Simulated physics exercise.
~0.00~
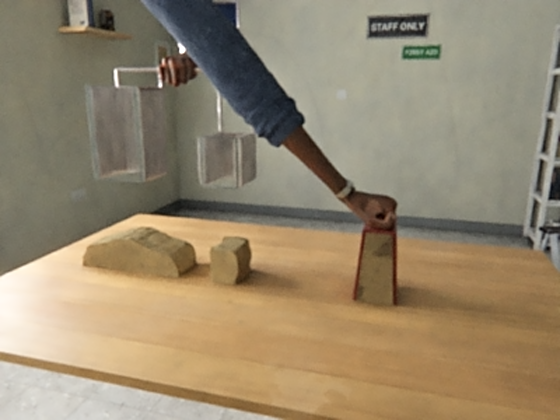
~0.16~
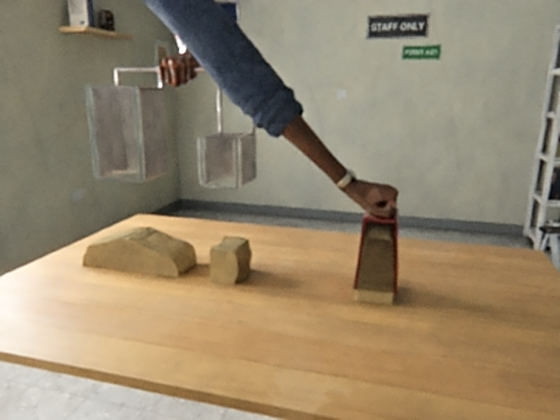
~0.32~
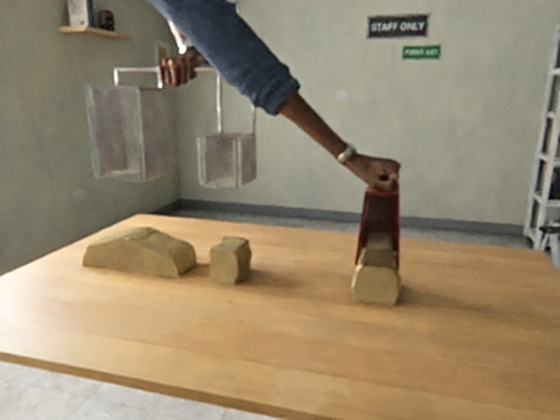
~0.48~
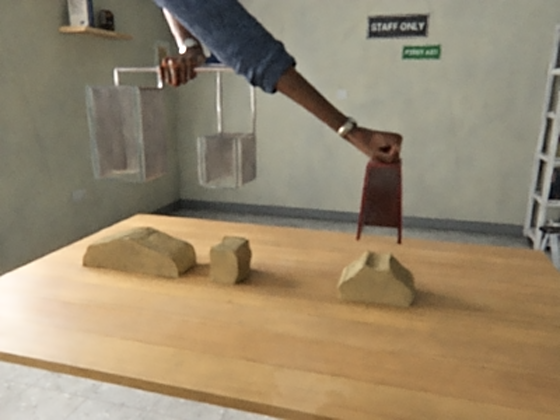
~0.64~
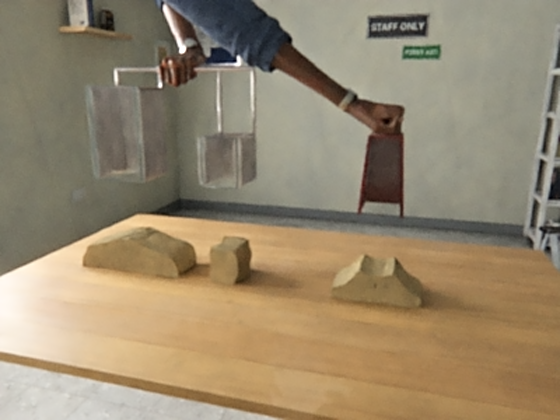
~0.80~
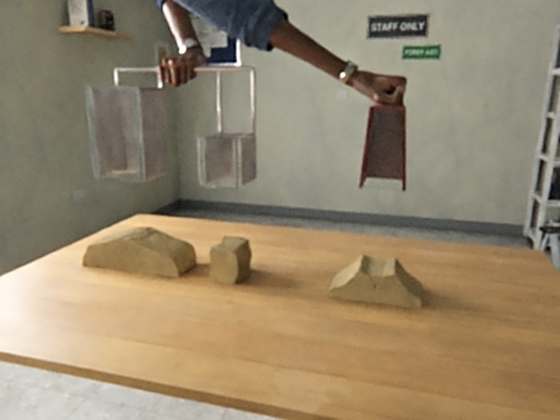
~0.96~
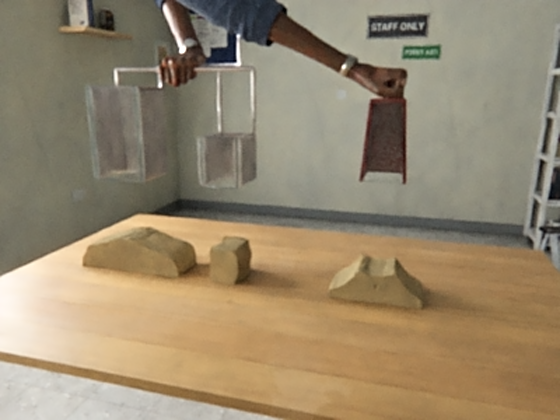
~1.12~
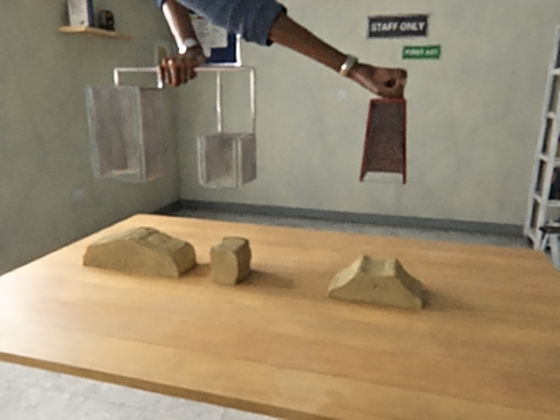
Damp sand block slumping into a low, notched mound as a hand lifts a dark red tapered mould straight up off it.
